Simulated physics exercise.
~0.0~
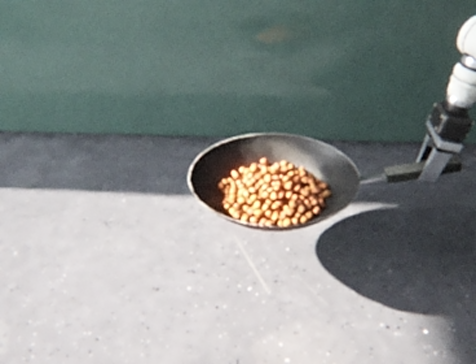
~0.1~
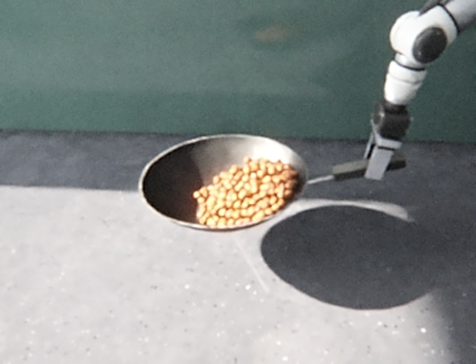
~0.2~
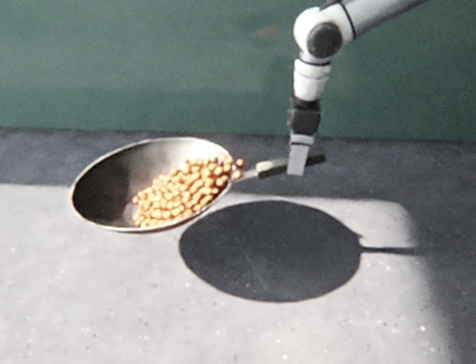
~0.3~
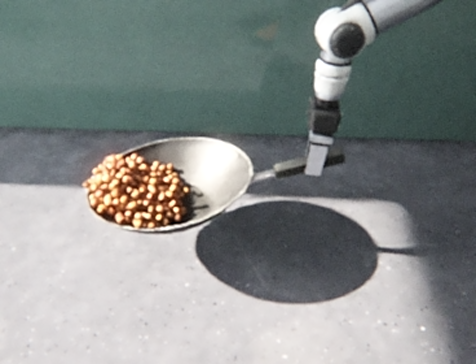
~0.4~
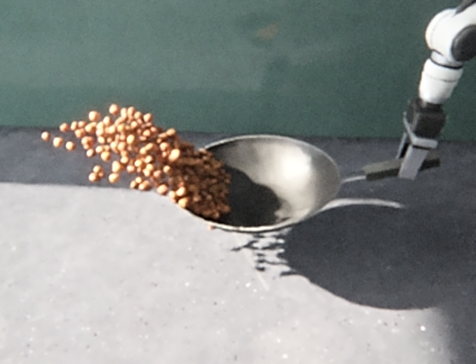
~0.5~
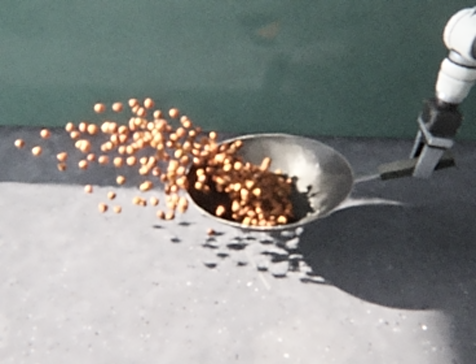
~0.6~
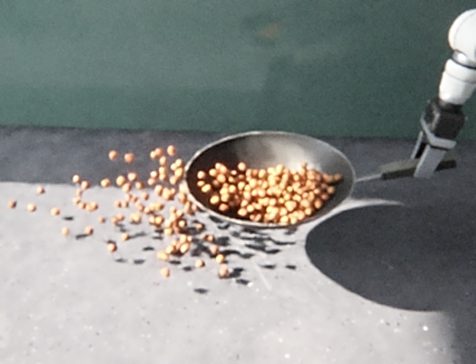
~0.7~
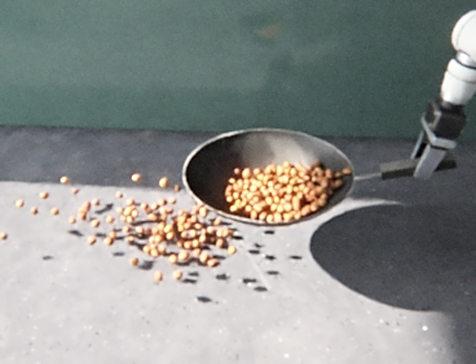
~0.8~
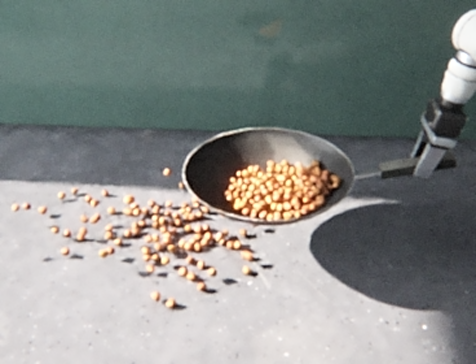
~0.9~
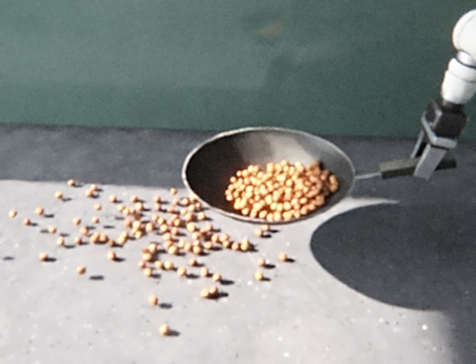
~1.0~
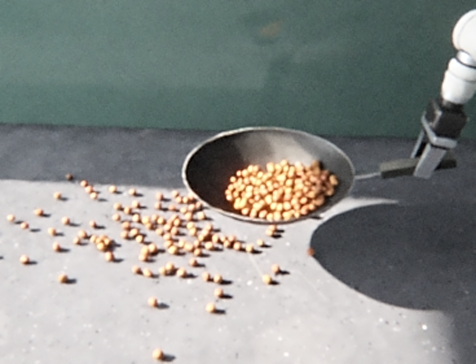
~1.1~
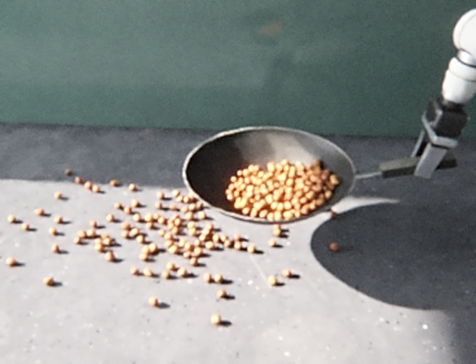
A white and grey robot arm holds a dark wok of golden-brown hazelnuts above a speckled grey surface, seen from slightly above against a dark green wall. The arm carries the wok left, and the nuts bunch toward the handle side. It then pulls back right, and the heap slides to the far rim and pours over the left edge in a loose spray. Some nuts drop back into the wok while others fall, bounce and scatter across the surface. The wok stops at the right, still holding most of the nuts, with many strewn below to its left.
